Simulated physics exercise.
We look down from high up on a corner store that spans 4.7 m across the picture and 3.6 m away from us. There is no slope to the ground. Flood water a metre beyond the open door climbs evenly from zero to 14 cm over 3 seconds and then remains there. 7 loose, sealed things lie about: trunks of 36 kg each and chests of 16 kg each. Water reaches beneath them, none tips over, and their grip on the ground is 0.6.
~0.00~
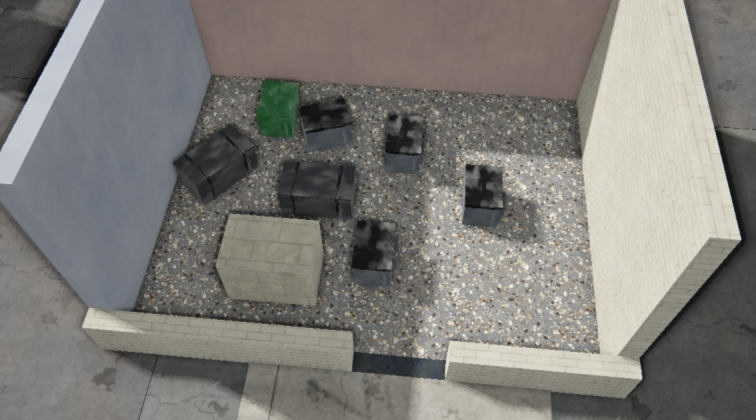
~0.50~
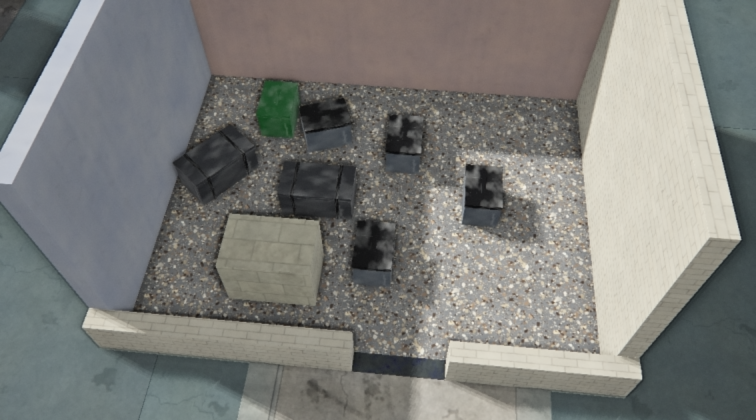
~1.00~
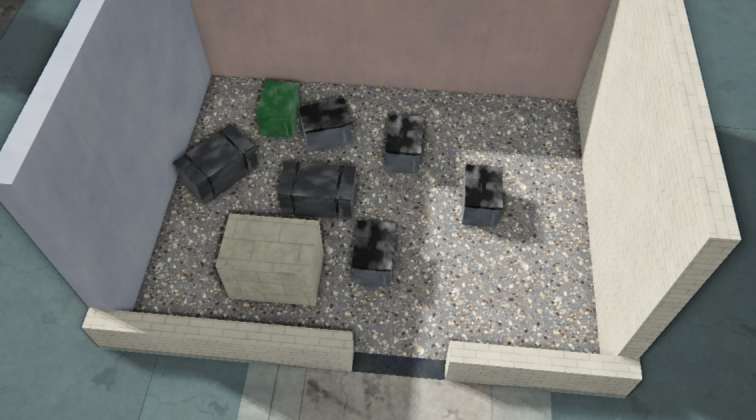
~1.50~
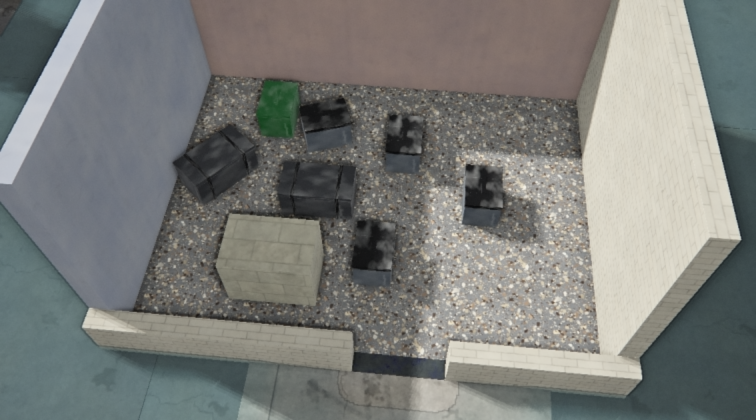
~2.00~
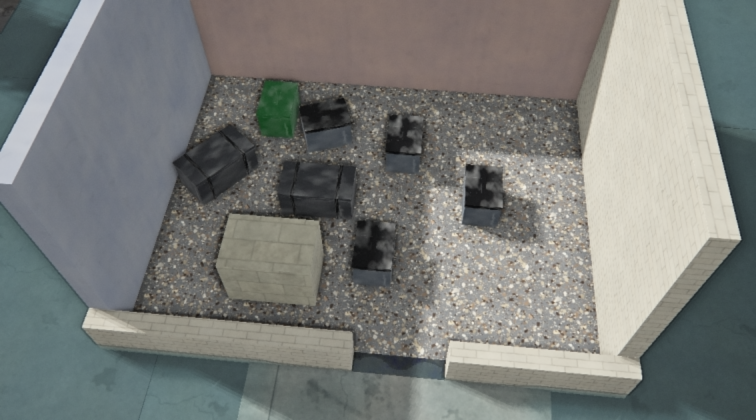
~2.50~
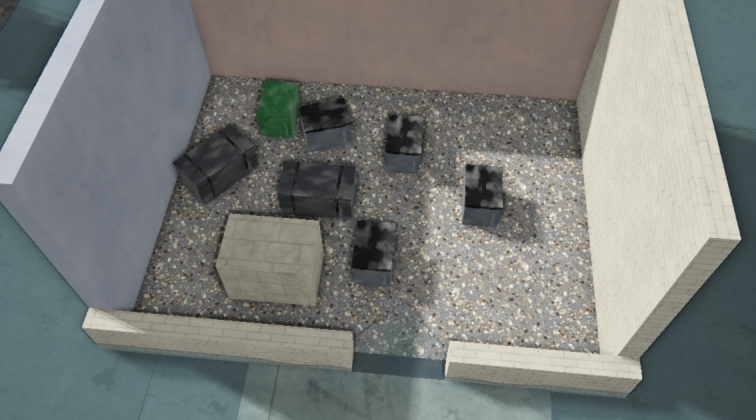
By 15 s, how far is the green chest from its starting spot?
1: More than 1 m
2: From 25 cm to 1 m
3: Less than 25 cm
Option 3: Less than 25 cm.
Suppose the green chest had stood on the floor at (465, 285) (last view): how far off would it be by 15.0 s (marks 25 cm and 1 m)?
Result: It remains near its start.
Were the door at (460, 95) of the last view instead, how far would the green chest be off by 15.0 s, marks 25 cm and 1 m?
The green chest would stay roughly in place.
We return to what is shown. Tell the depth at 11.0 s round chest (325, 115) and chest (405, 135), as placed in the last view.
Depths: Near 3 cm, then near 4 cm.
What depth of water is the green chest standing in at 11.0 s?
Close to 2 centimetres.
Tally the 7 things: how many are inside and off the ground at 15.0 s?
I get 1.
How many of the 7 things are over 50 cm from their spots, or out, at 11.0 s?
By my tally, 0.
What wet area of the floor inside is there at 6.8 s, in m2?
Wet area: Approx. 11.0 m2.
After 3.5 s the green chest is near (277, 98), 0.0 m from its start, aground; 0 afloat.
After 6.8 s the green chest is near (277, 98), 0.0 m from its start, aground; 0 afloat.
After 11.0 s the green chest is near (277, 98), 0.0 m from its start, aground; 0 afloat.
After 15.0 s the green chest is near (277, 98), 0.0 m from its start, aground; 1 afloat.
